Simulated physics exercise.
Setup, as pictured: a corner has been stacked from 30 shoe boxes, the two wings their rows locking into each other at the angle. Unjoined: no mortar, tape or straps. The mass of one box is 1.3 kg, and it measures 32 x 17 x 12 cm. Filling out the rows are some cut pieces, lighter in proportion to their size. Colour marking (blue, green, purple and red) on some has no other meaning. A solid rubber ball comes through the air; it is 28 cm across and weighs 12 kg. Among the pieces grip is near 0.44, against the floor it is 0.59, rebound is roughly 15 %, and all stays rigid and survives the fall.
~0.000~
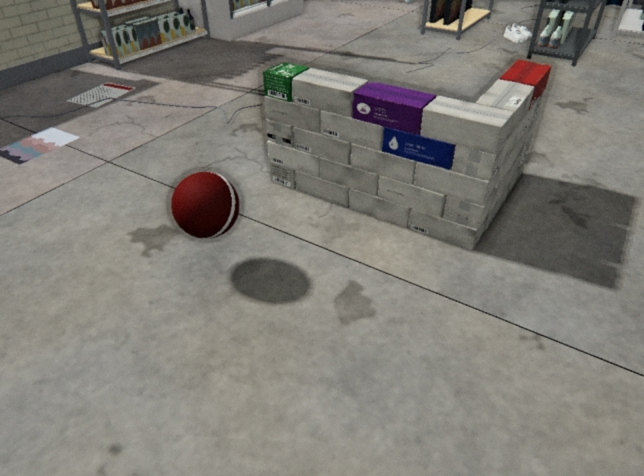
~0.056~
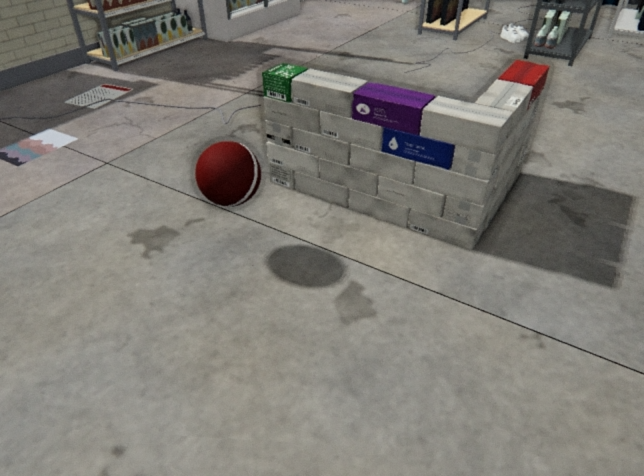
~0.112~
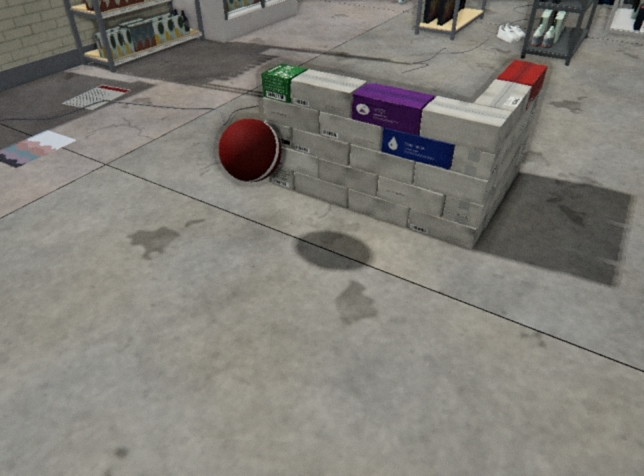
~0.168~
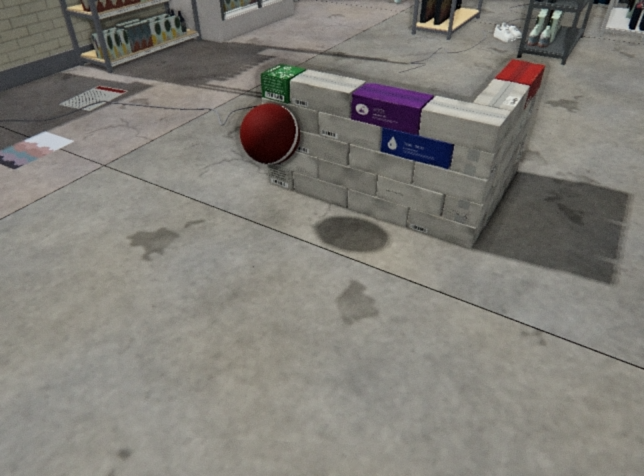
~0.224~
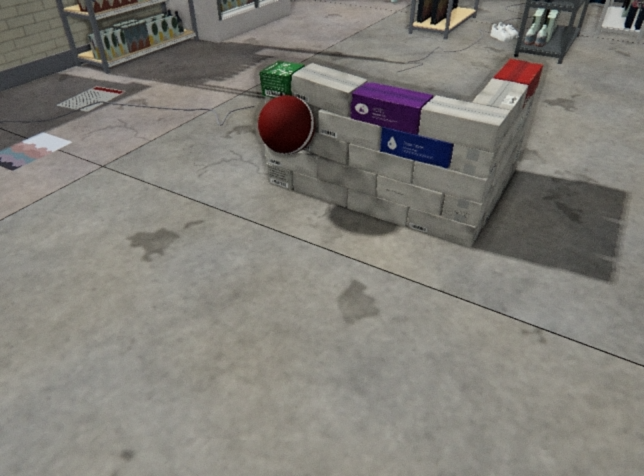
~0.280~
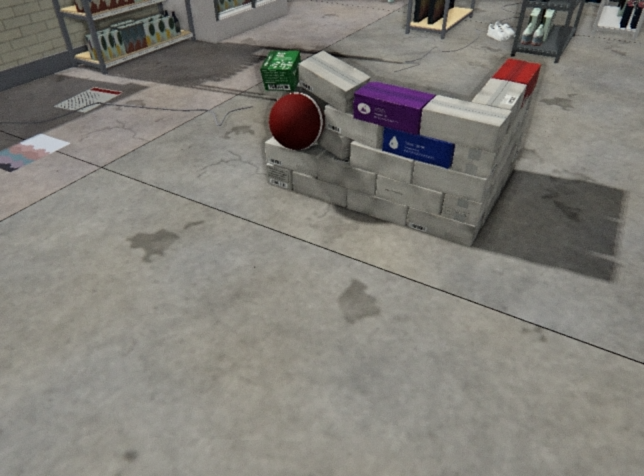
On a concrete floor with shelves behind, a red ball flew through the air into the left part of a low corner wall of stacked boxes, knocking the green box and its pale neighbour askew.
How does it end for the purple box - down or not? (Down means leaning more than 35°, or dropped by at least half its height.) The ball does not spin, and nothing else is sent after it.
It ends down.
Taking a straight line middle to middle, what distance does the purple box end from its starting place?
Close to 58 cm, start to finish.
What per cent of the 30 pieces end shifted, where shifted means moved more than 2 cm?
It is 25 per cent.
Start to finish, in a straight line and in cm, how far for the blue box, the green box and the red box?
Start to finish, close to blue 0, green 80, red 0 centimetres.
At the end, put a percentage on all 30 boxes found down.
About 25 per cent.
After 0.36 s, ball still moving; none of the 30 boxes down, 12 disturbed; purple box 33 mm from its place; green box 30° from how it stood.
After 0.50 s, ball still moving; 4 of the 30 boxes down; purple box 8° from how it stood; green box 54° from how it stood, 14 cm lower.
After 0.76 s, ball still moving; 7 of the 30 boxes down; purple box 31° from how it stood; green box 12° from how it stood, 34 cm lower.
After 1.12 s, ball still moving; 8 of the 30 boxes down; purple box 57° from how it stood, 37 cm lower; green box upside down.
In the end (2.2 s), ball rolling away; 8 of the 30 boxes down; purple box 24° from how it stood, 43 cm lower; green box upside down; blue box 18 mm from its place. From the last view, middles, purple box near (409, 157), green box near (233, 133).
